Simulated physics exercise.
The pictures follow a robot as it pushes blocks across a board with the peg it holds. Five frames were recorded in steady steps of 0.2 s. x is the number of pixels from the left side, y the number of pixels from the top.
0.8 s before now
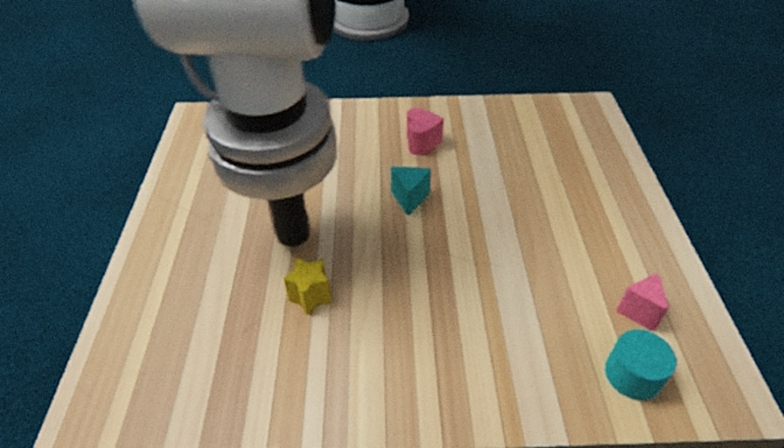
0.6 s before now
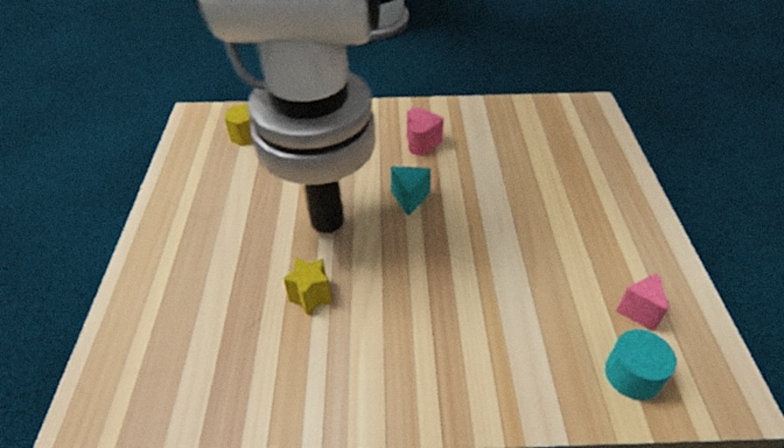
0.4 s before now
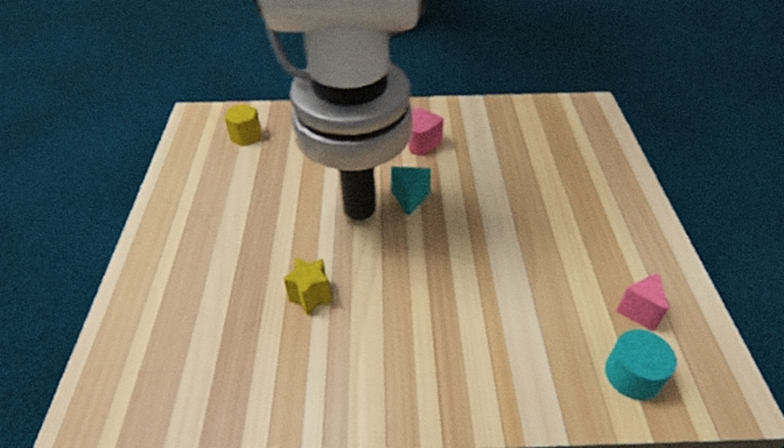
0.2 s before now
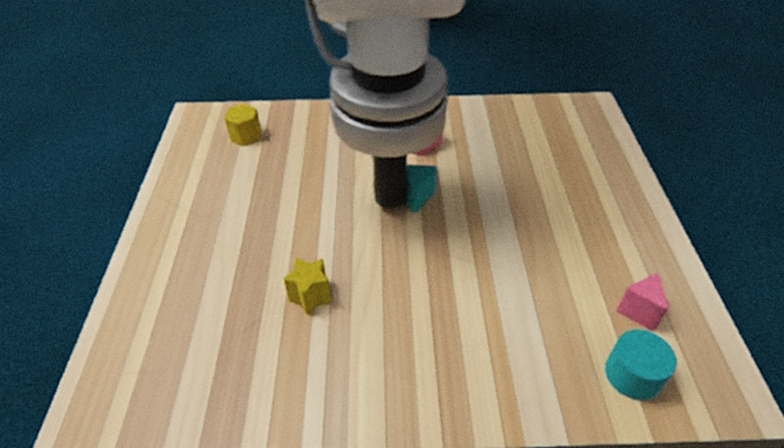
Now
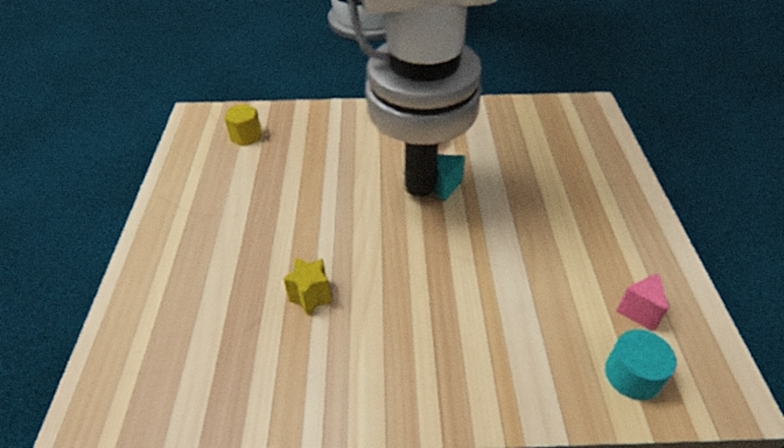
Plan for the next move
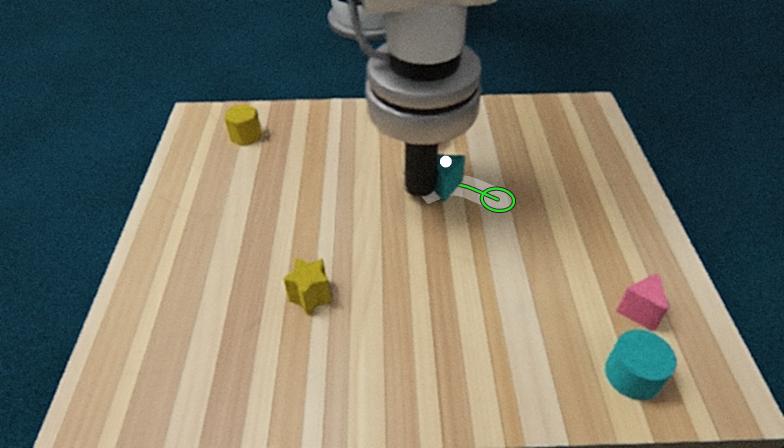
On a striped wooden board, a robot arm with a black peg moved right, past a yellow star, and nudged a turquoise triangular block a little to the right and slightly away.
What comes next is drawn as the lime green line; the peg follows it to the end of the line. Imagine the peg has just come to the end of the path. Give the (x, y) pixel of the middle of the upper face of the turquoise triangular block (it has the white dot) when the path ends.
It sits at (490, 149).
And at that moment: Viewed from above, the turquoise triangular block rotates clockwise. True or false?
Answer: False.
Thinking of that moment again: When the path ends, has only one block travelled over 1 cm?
Short answer: Yes.
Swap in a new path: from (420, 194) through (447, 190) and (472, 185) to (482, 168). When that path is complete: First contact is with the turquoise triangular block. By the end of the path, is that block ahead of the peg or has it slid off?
The peg still has the turquoise triangular block in front of it when the path ends.
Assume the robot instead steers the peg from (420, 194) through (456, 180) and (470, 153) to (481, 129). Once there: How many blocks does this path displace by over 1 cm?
Only one of them.
The line goes from (420, 194) via (444, 185) and (472, 189), ending at (498, 200); the dot is on the turquoise triangular block.
On the path given first. Halfway along, peg at (460, 177); turquoise triangular block at (484, 150), turned 15° anticlockwise.
At the end, peg at (499, 192); pink heart block unmoved; turquoise triangular block at (490, 149), turned 30° anticlockwise.
